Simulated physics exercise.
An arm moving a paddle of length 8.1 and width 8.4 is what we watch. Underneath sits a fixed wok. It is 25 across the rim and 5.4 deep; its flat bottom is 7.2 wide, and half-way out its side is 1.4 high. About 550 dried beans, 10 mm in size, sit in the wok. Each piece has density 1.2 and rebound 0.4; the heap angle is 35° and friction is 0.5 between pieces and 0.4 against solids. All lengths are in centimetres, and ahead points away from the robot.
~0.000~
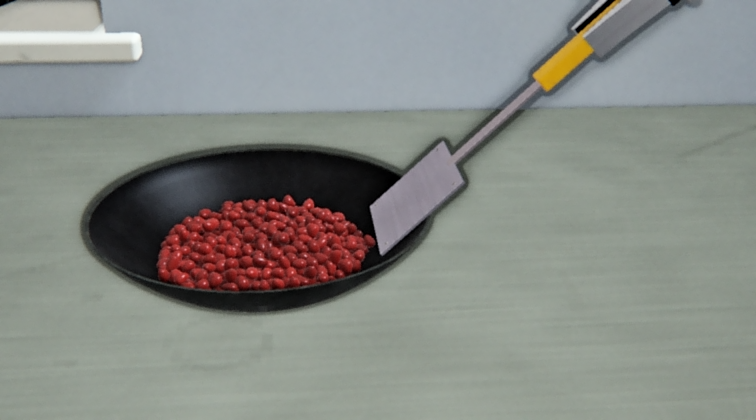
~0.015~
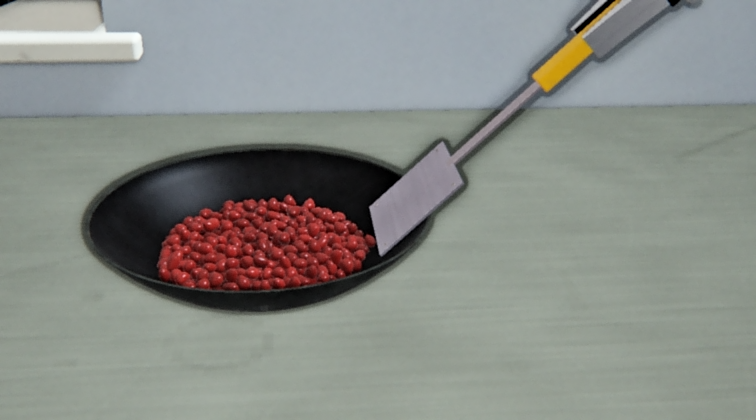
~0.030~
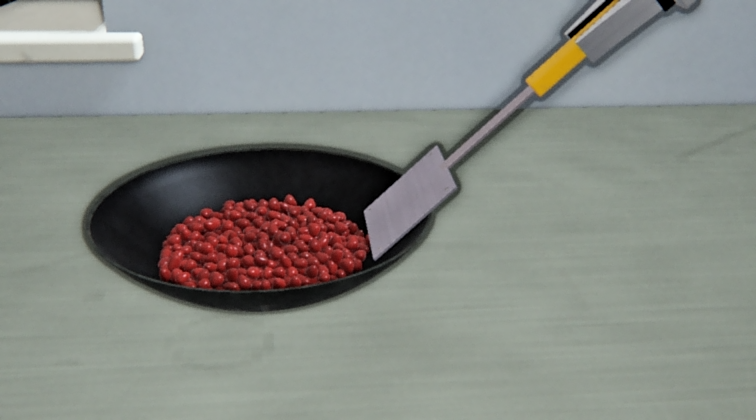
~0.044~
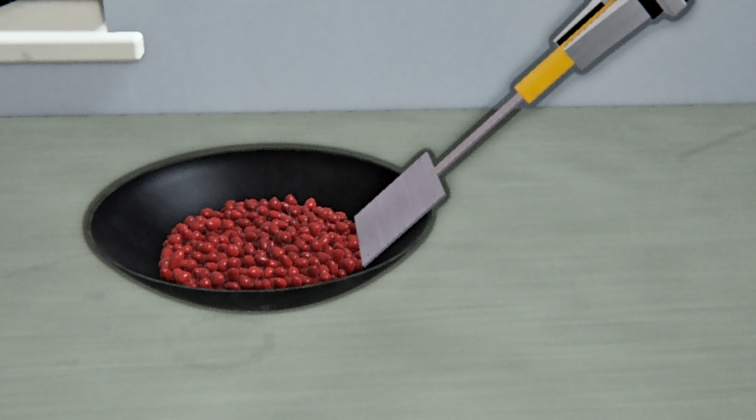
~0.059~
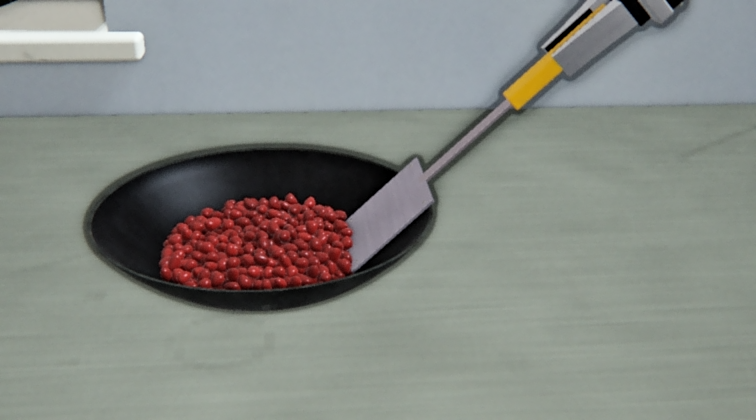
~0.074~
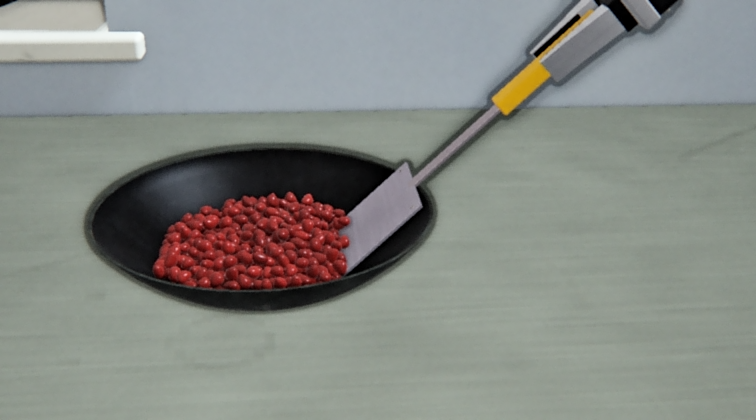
A robotic arm slid a flat gray paddle down and left into the right side of a black wok, nudging the edge of a pile of red beans slightly leftward.
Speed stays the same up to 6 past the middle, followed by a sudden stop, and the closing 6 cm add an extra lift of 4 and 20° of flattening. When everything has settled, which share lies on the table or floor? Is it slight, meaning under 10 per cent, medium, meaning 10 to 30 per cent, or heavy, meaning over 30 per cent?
It is slight, under 10 per cent.
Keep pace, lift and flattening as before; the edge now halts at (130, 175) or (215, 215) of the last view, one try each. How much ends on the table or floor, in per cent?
I'd say roughly 40 per cent, then roughly 0 per cent.
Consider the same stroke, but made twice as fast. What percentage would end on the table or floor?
30 per cent, about.
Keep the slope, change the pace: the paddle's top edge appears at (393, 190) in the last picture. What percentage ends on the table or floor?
My guess is around 20 percent.
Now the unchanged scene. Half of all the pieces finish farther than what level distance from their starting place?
I'd put it at close to 5 centimetres.
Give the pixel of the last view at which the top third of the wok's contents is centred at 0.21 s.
The middle sits at approx. (168, 219).
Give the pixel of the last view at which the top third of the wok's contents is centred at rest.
I'd say around pixel (152, 222).
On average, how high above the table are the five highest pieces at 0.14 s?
I'd say close to 5 cm on average.
By 0.14 s, sloping 44°, highest piece 7 above the table; 553 in the wok.
By 0.21 s, sloping 35°, highest piece 7 above the table; 553 in the wok.
By 0.45 s, sloping 24°, highest piece 7 above the table; 530 in the wok, 15 on the table or floor, 8 on the blade or in flight.
By 1.50 s, sloping 24°, highest piece 7 above the table; 528 in the wok, 25 on the table or floor.
Final count, 528 in the wok, 25 on the table or floor. That is 5 % on the table or floor.
